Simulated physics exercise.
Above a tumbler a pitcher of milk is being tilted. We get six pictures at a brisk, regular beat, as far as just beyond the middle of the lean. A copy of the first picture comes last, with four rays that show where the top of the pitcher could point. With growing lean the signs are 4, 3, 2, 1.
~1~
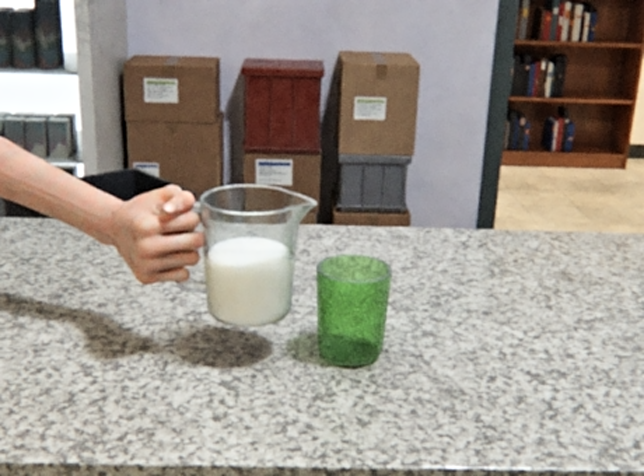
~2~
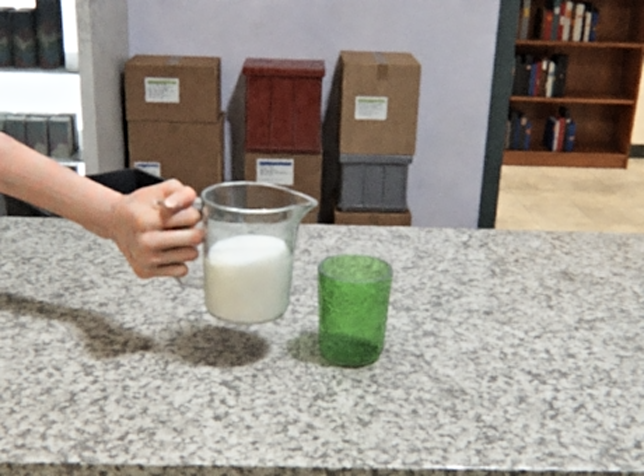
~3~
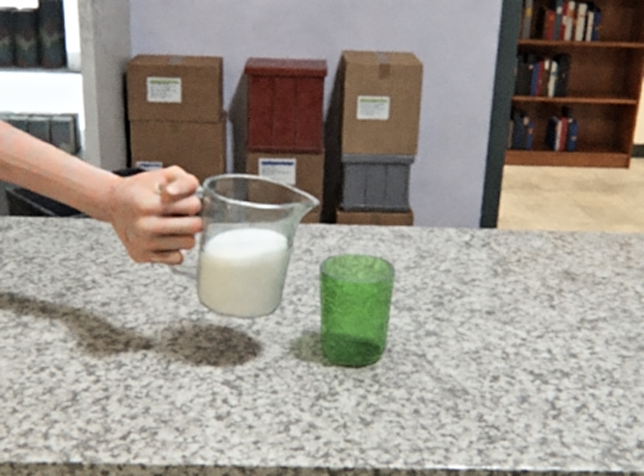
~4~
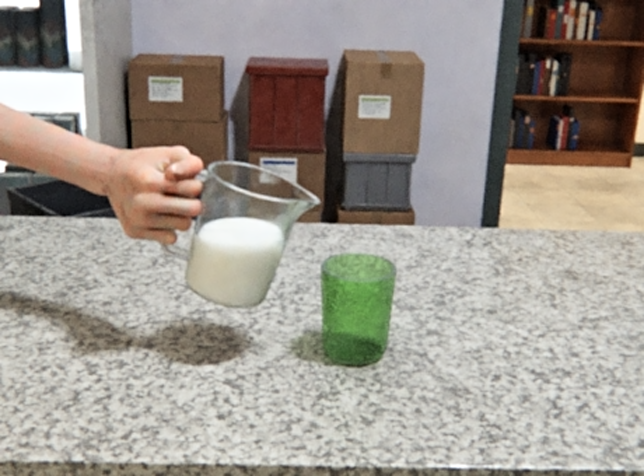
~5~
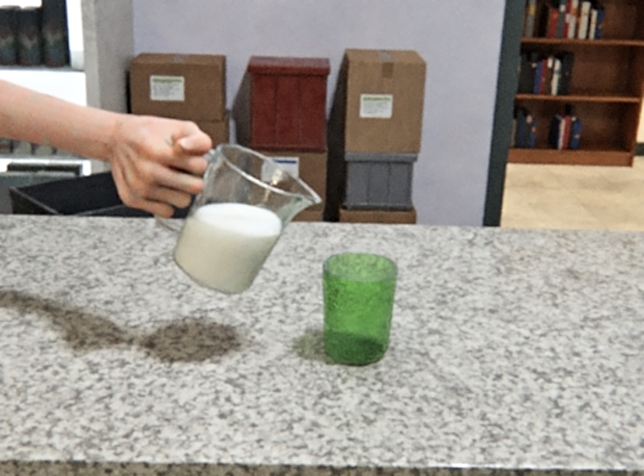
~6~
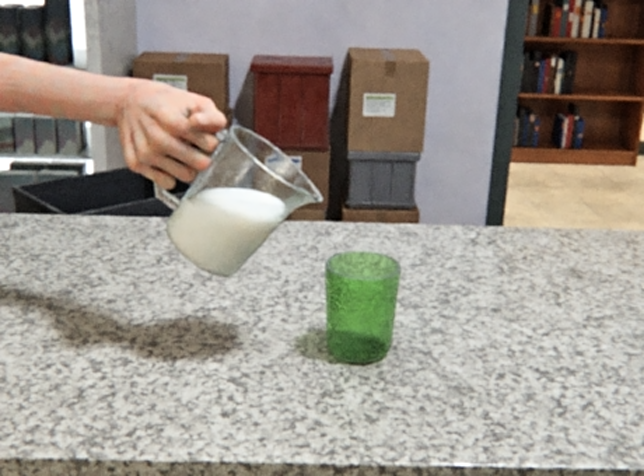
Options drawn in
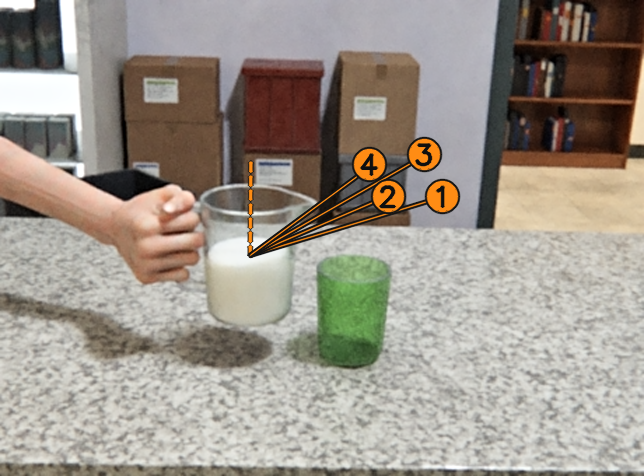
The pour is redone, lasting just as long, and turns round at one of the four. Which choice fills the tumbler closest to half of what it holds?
1 is best.
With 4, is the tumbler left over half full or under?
Under half.
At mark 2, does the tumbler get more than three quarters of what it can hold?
No, less.
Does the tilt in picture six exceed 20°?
Yes, it does.
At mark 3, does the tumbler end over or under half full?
Under half.
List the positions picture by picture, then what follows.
The first picture shows upright, lip at (315, 203); rim of the tumbler round (354, 267); nothing has left yet.
The second picture shows upright, lip at (316, 203); nothing has left yet.
The third picture shows tipped about 7°, lip at (317, 202); nothing has left yet.
The fourth picture shows tipped about 15°, lip at (318, 201); nothing has left yet.
The fifth picture shows tipped about 26°, lip at (319, 200); nothing has left yet.
The sixth picture shows tipped about 36°, lip at (321, 199); nothing has left yet.
In orange, 1 at (426, 201); 2 at (372, 202); 3 at (410, 163); 4 at (356, 176).
Choosing 1, the tumbler ends with about 49 % of what it can hold.
Choosing 2, the tumbler ends with about 31 % of what it can hold.
Choosing 3, the tumbler ends with about 15 % of what it can hold.
Choosing 4, the tumbler ends with about 5 % of what it can hold.
